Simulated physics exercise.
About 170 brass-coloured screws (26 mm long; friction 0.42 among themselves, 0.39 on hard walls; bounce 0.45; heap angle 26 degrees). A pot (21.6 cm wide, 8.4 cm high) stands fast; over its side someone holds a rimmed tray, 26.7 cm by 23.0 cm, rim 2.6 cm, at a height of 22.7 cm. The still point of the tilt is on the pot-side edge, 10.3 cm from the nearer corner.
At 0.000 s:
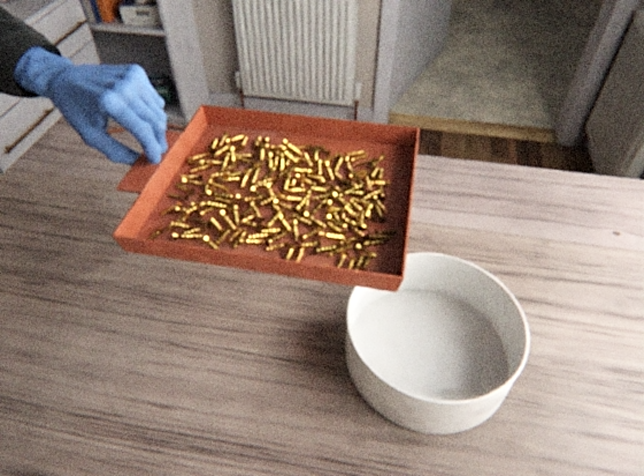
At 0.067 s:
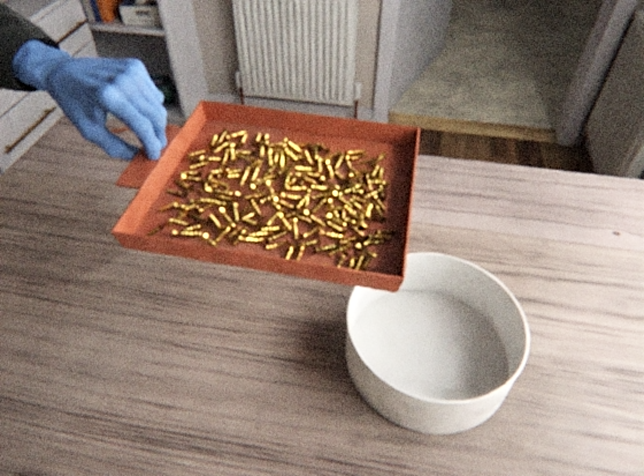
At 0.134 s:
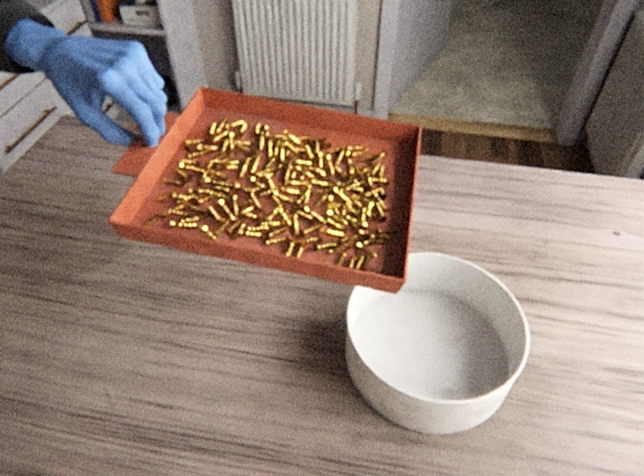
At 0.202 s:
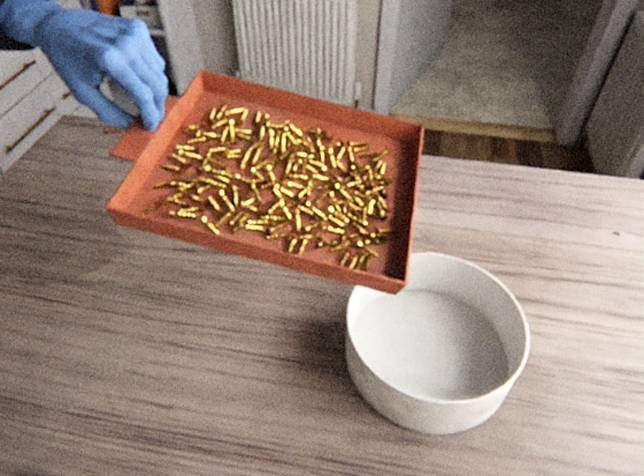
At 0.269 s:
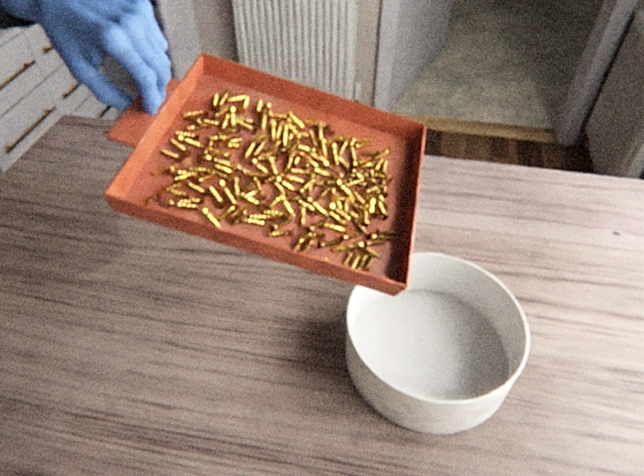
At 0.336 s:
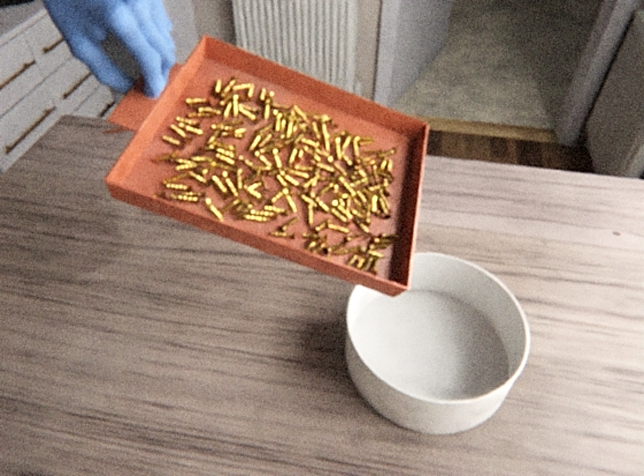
A blue-gloved hand raises the left side of a reddish tray of brass-coloured screws.
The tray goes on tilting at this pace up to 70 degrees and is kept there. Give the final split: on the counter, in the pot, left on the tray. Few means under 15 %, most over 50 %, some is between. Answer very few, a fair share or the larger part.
On the counter: Very few; in the pot: A fair share; left on the tray: The larger part.
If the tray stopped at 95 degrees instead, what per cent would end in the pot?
It would be near 90 per cent.
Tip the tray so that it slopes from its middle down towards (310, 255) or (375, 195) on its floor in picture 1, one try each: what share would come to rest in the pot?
Some 5 and 10 per cent.
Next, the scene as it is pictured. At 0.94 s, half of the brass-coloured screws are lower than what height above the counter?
Roughly 24 cm.
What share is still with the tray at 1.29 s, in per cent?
About 80 per cent.
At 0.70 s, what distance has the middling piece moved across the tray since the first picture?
Roughly 7 cm.
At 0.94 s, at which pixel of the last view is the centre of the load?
At about (404, 229).
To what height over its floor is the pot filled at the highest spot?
Some 1.0 cm.
After 0.70 s, tilt 44 degrees; the tray holds 100 %, the pot 0 %.
After 0.94 s, tilt 61 degrees; the tray holds 95 %, the pot 0 %.
After 1.29 s, tilt 70 degrees; the tray holds 80 %, the pot 15 %.
At rest (2.2 s), counter 0 %, pot 25 %, tray 75 %.
